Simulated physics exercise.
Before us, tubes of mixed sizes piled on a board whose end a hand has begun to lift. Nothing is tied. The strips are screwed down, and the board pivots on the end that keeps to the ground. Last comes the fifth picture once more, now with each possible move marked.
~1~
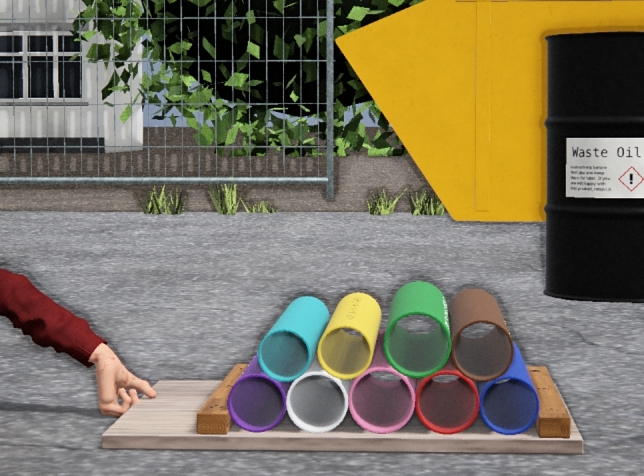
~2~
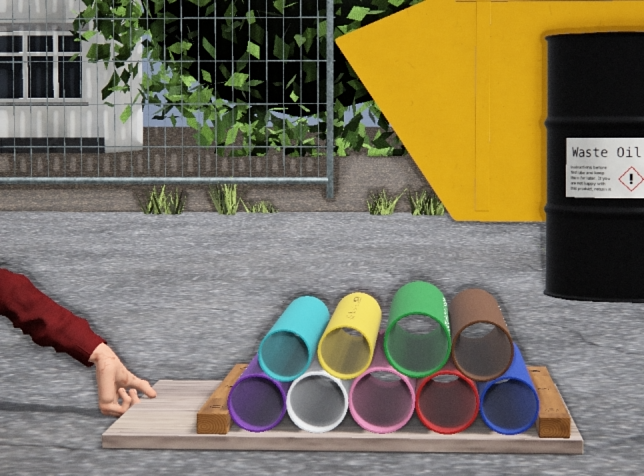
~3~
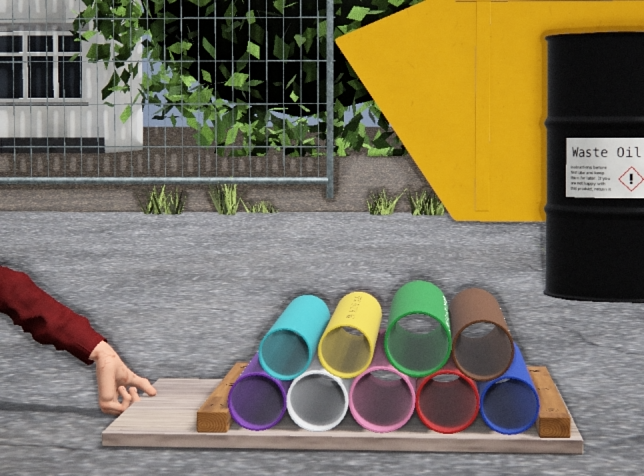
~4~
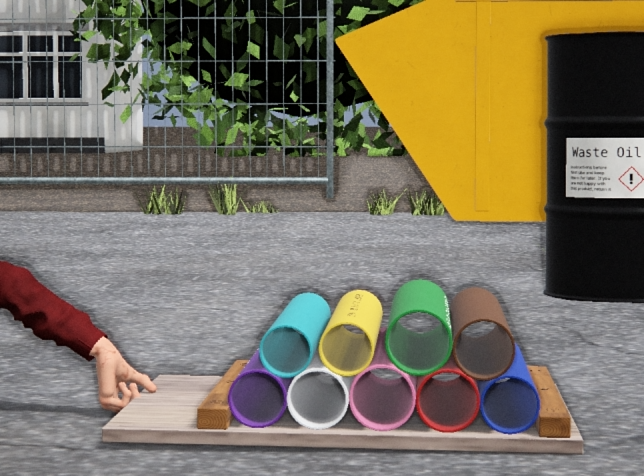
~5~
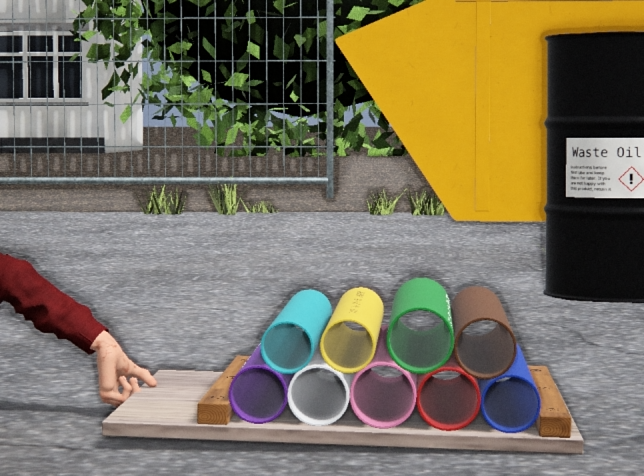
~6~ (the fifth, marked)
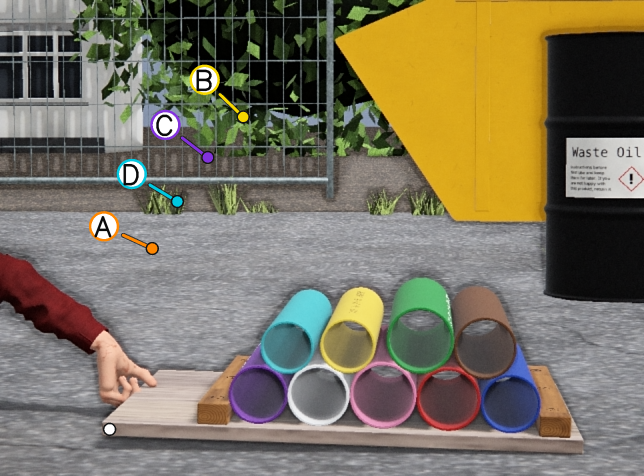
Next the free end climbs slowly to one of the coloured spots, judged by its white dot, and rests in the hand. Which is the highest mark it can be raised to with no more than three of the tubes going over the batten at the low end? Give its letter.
No higher than D.
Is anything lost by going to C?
Yes, at C.
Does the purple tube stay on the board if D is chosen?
Yes.
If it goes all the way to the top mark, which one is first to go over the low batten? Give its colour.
It is the brown one.
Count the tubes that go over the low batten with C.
At C the number is four.
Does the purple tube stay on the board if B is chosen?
The purple tube: Yes.
On the marked copy, A at (152, 248); B at (243, 117); C at (208, 158); D at (178, 201); the white dot at (110, 429).
With D. Early on, board at 18°.
Further on, board at 31°.
At the end, board at 31°, two over the low batten (green, brown).
As for the rest, A none over the low batten; B four over the low batten (green, yellow, turquoise, brown); C four over the low batten (green, yellow, turquoise, brown).
